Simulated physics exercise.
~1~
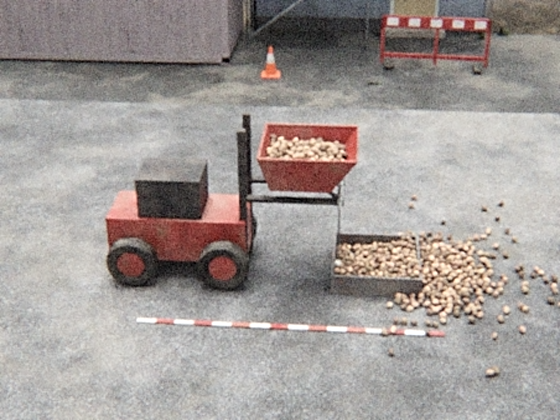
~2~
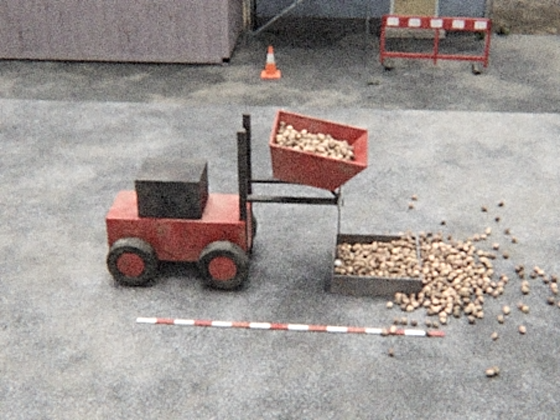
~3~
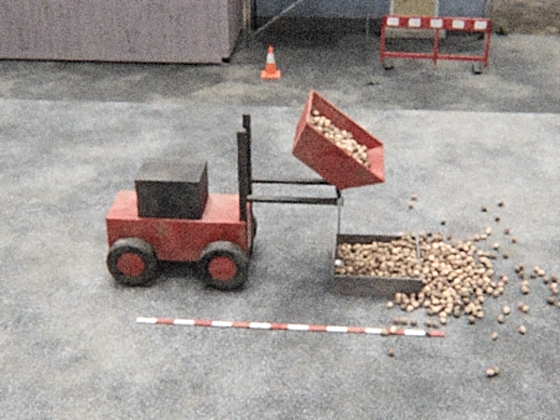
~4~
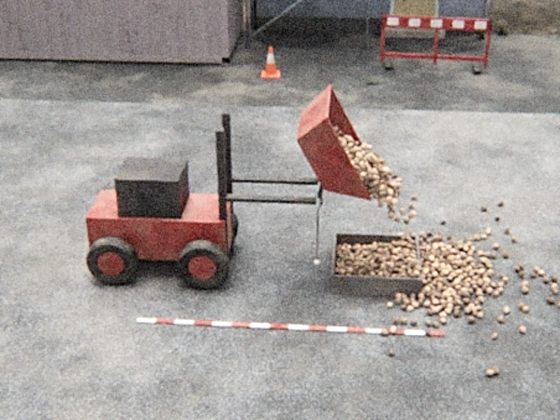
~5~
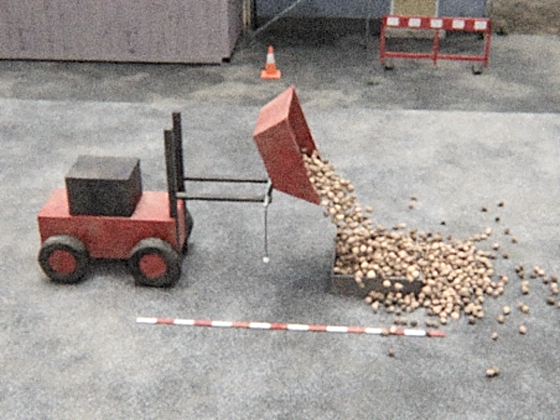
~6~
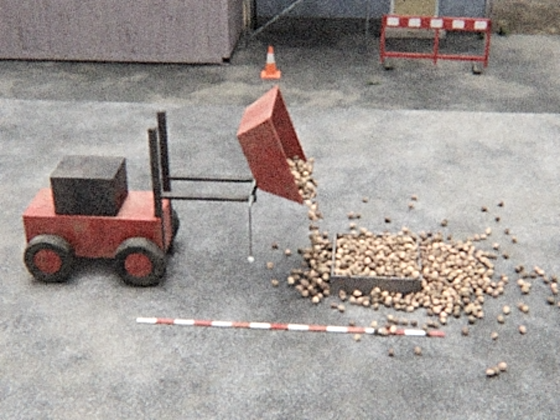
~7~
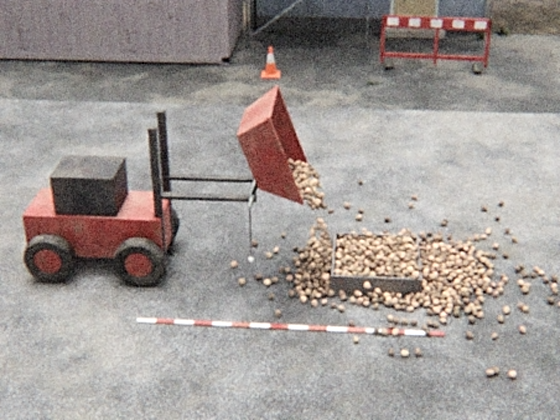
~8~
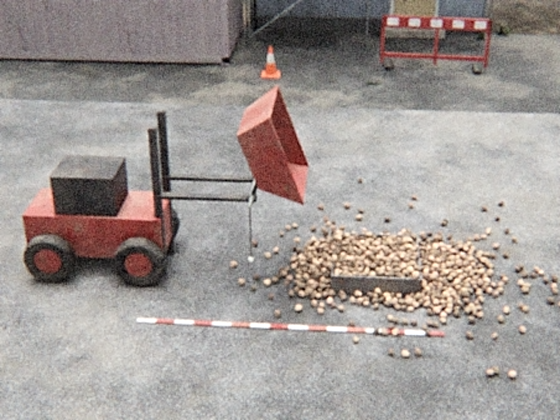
On a grey paved yard, a red forklift tips its raised red skip steeply to the right and rolls back leftward as pale brown stones pour over a low bin already holding some, until the skip hangs empty and still beside the heaped bin and scattered stones.
